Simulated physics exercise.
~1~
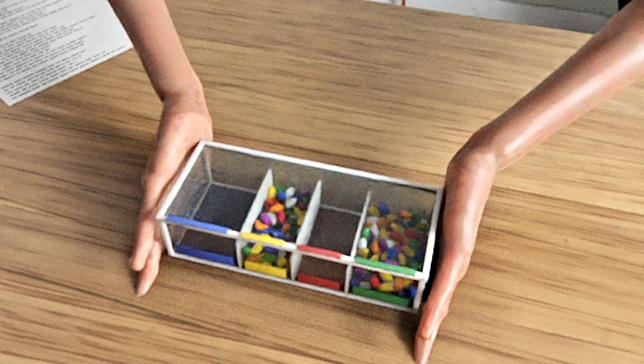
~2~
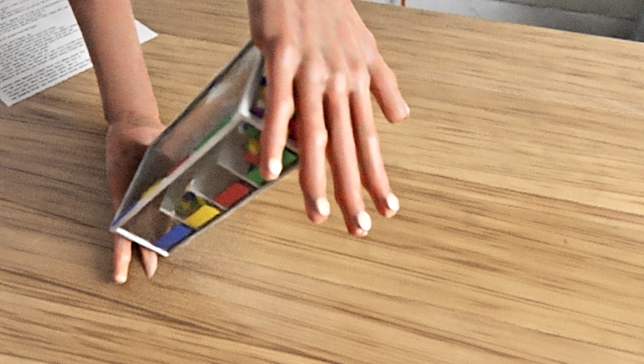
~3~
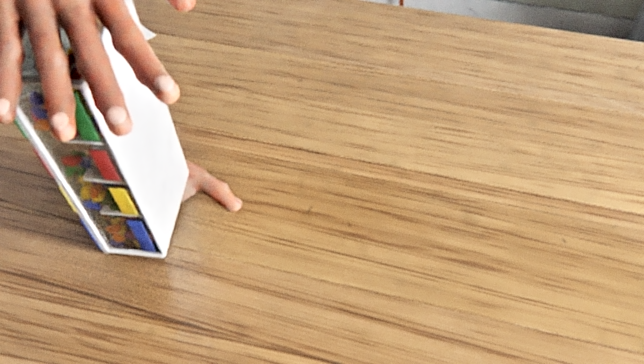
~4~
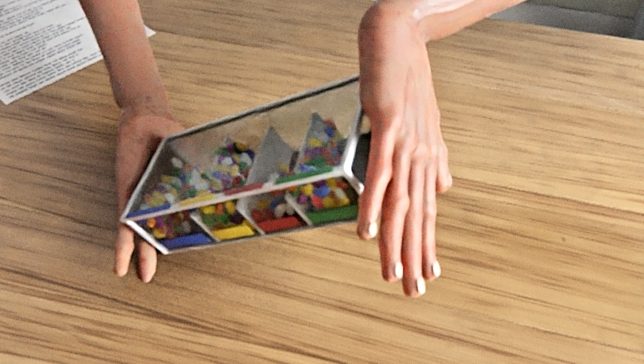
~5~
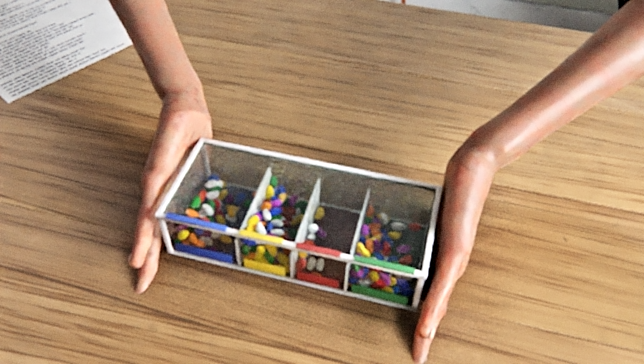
Two hands tip a clear box of colourful beans upright, then lay it flat again.
